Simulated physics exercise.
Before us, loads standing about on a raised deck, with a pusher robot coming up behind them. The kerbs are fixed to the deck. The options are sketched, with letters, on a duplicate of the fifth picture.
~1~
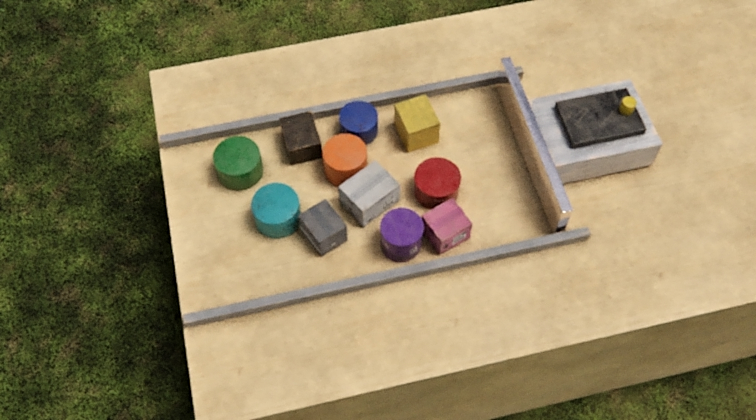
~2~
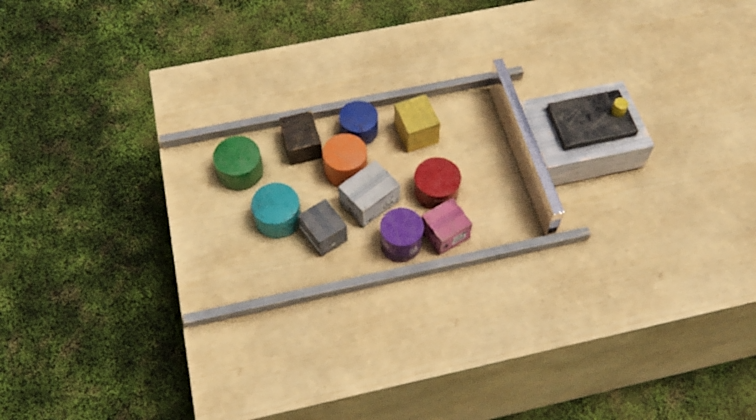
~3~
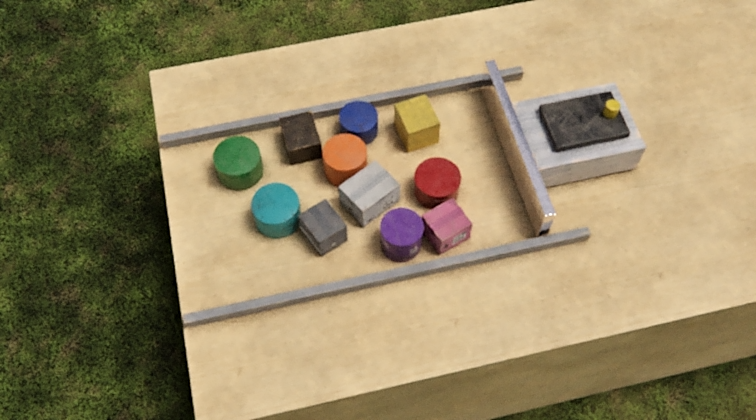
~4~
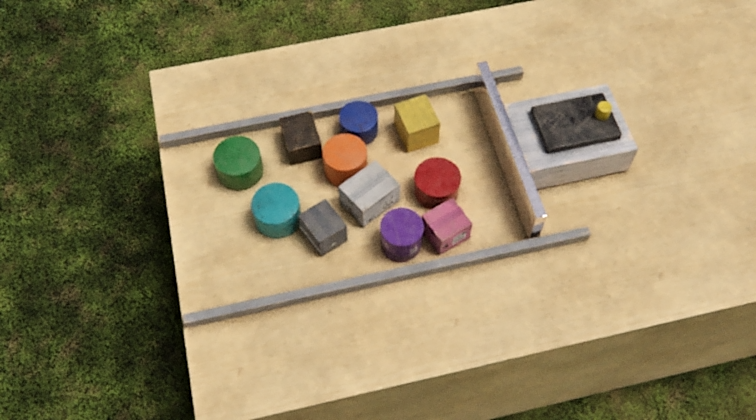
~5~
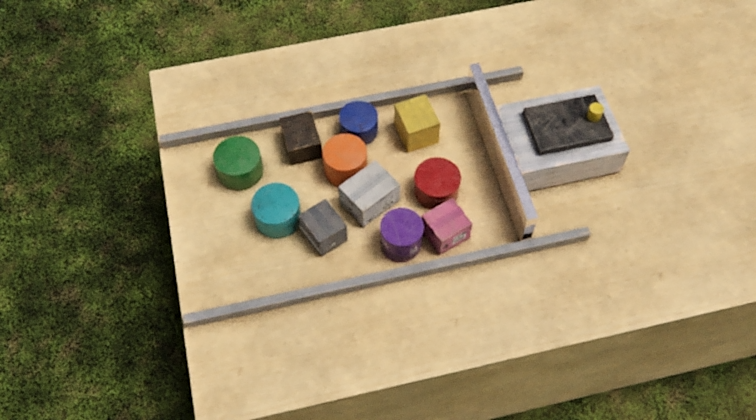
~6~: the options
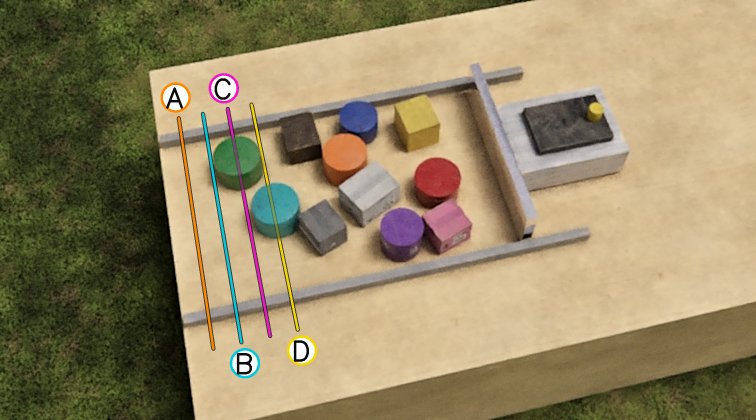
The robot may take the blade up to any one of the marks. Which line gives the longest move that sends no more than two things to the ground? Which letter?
It should halt at D.
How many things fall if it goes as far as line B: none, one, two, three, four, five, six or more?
In all, six or more.
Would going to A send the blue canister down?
By then, yes.
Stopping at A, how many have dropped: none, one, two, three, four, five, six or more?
In all, six or more.
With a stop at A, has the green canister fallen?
Yes.
On the marked copy, A at (195, 225); B at (221, 219); C at (247, 214); D at (273, 209).
With D. Early on, robot (483, 141); blue canister (345, 126); purple pail (375, 241).
Further on, robot (400, 157); green canister (202, 178); turquoise canister (220, 214).
At the end, robot (337, 170); green canister over the edge; turquoise canister over the edge; two fallen.
As for the rest, A drops nine; B drops seven; C drops four.
